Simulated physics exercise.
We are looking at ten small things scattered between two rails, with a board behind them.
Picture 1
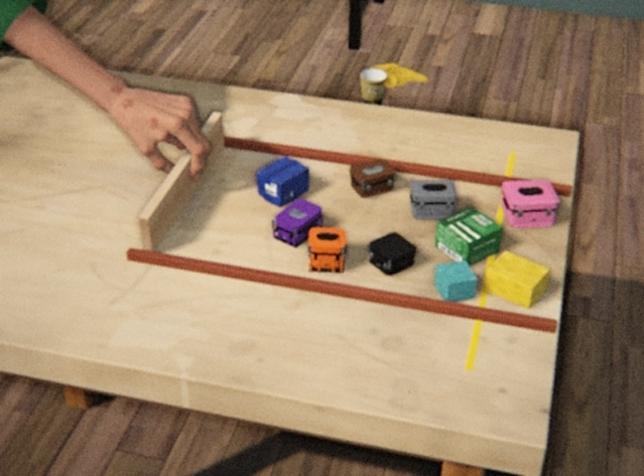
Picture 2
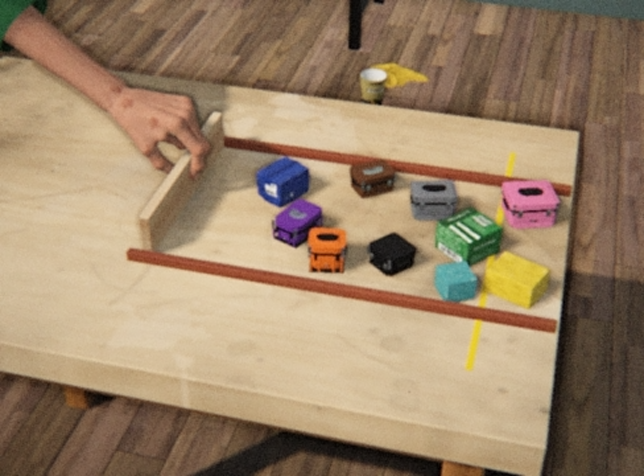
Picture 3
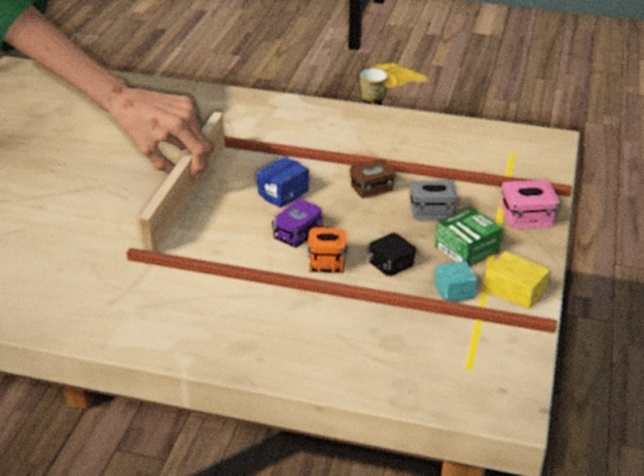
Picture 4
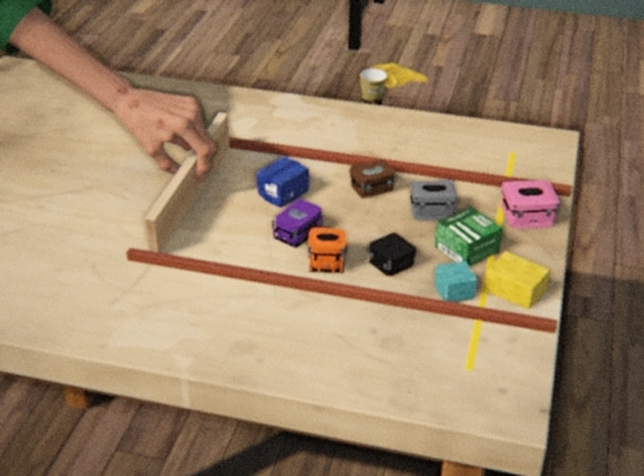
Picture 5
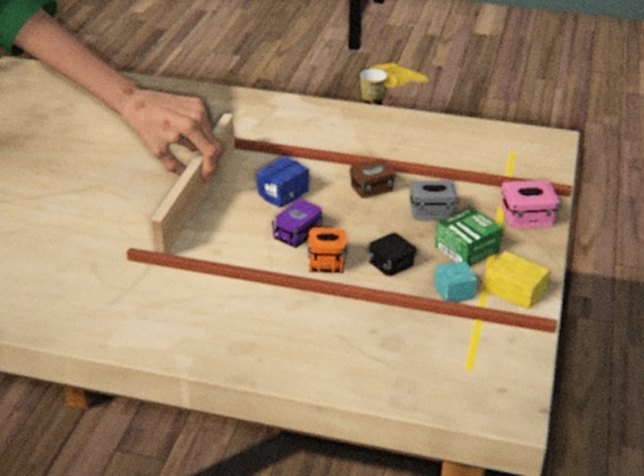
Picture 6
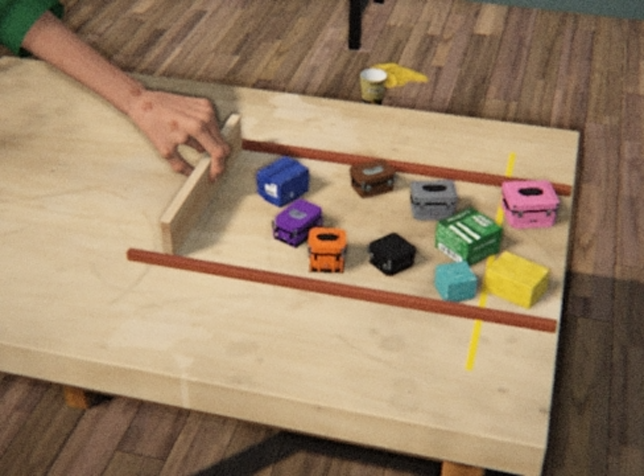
A hand slides a wooden board slightly right toward small colourful cases that stay still.
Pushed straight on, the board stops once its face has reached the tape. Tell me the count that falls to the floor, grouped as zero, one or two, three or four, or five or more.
One or two leave.
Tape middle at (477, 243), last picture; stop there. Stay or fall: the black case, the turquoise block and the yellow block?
In short: Black case safe, turquoise block safe, yellow block gone.
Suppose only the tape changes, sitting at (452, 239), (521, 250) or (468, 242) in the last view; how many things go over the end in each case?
Per try: 0; 6; 1.
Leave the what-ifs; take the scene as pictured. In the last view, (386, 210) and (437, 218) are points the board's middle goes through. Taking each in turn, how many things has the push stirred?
The count reaches 6 first and 10 second.
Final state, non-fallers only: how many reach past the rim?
It's 3.
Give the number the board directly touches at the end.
It touches 4.
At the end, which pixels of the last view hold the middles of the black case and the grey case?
The black case comes to rest close to (547, 276), while the grey case rests close to (557, 221).
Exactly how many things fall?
The answer is exactly 2.
Soon after, none off yet; yellow block at rest near (517, 280); pink case at rest near (529, 204); green box at rest near (469, 237).
At rest, the number that fall off is one or two; fallen, pink case and yellow block.
